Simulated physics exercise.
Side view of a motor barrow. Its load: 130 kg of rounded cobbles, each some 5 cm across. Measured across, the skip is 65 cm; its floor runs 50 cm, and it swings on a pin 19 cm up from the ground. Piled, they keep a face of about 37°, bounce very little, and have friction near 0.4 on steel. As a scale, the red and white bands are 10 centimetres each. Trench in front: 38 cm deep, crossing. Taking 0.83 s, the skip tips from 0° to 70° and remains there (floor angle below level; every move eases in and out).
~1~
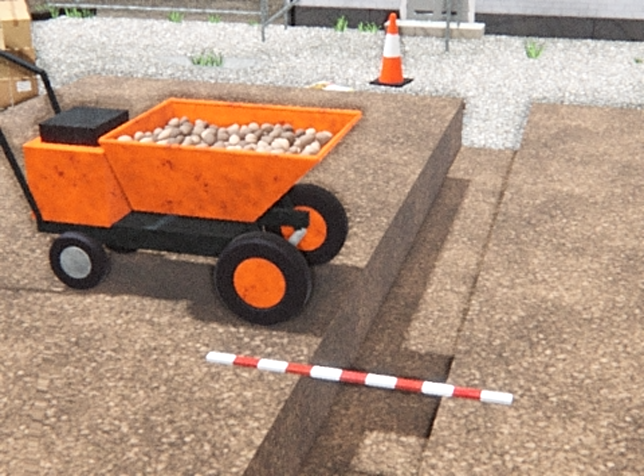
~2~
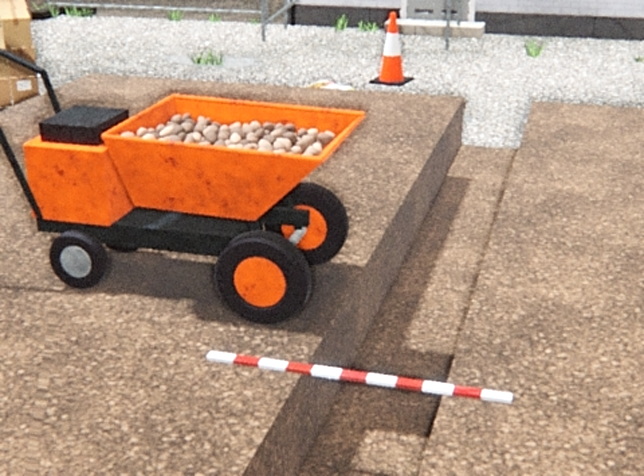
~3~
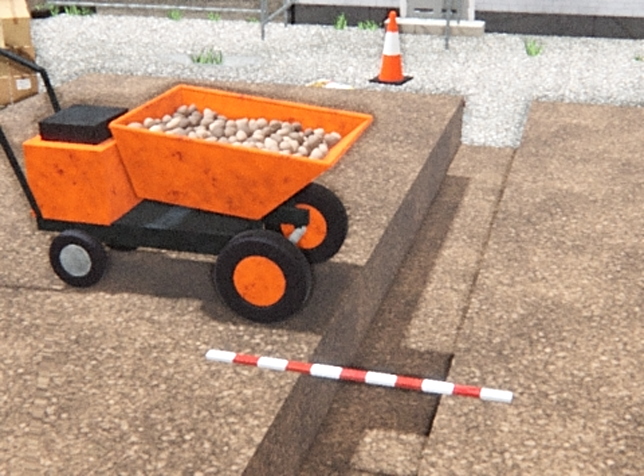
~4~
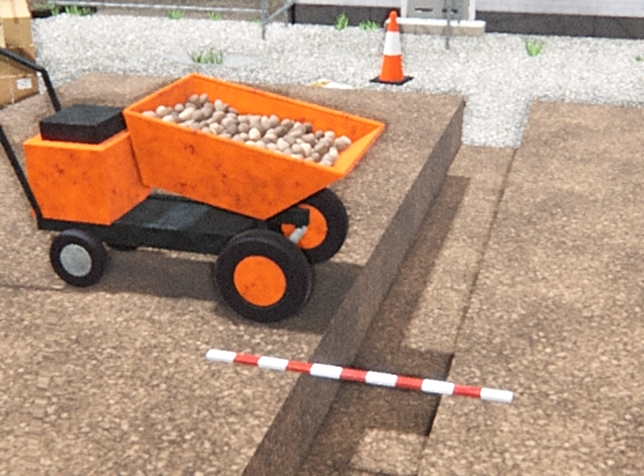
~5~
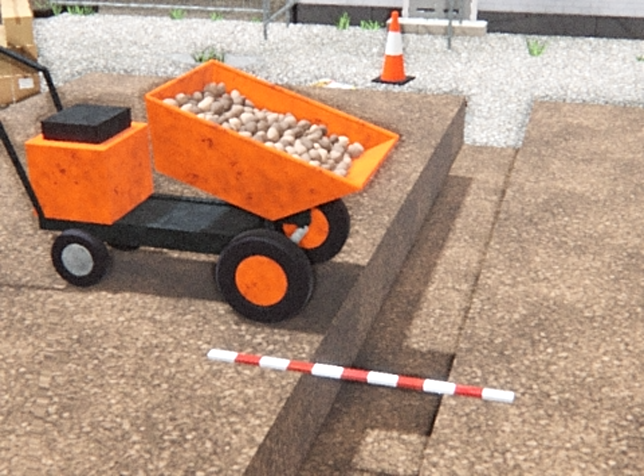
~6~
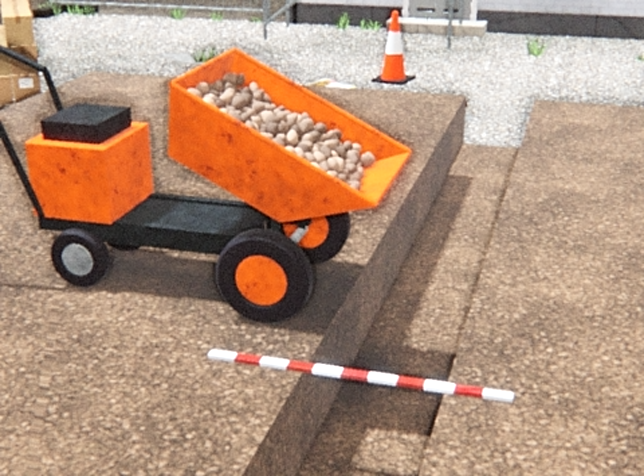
An orange motor barrow stands beside a trench as its stone-filled skip tilts steadily rightward.
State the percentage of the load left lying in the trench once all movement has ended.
The share left there is about 53 per cent.
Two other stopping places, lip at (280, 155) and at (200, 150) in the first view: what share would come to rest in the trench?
The first gives about 90 percent and the second about 90 percent.
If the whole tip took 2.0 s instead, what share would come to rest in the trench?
It'd be some 65 per cent.
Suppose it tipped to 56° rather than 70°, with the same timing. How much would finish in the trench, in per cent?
In that case some 55 per cent.
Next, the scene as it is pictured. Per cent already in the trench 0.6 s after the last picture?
Close to 20 per cent has got there by then.
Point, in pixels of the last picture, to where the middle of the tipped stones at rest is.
(460, 365).
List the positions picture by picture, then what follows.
The skip is at 0°, its lip at (318, 160); the top of the load is at (249, 135), in the first picture.
The skip is at 1°, its lip at (322, 160); the top of the load is at (234, 131), in the second picture.
The skip is at 5°, its lip at (331, 165); the top of the load is at (210, 123), in the third picture.
The skip is at 11°, its lip at (344, 174); the top of the load is at (199, 109), in the fourth picture.
The skip is at 19°, its lip at (361, 188); the top of the load is at (211, 98), in the fifth picture.
Lip at (376, 205), floor tilted 27°, highest stones at (229, 88), in the sixth picture.
Then, 0.3 s after the last picture the floor is at 59°, 100 % in the skip; the foremost stones are at (404, 241).
Then, 0.6 s after the last picture the floor is at 70°, 64 % in the skip, 20 % in the trench, 15 % past the trench; the foremost stones are at (512, 322).
Then, 0.9 s after the last picture the floor is at 70°, 15 % in the skip, 40 % in the trench, 45 % past the trench; the foremost stones are past the picture's edge.
Then, 2.9 s after the last picture the floor is at 70°, 0 % in the skip, 53 % in the trench, 47 % past the trench; the foremost stones are past the picture's edge.
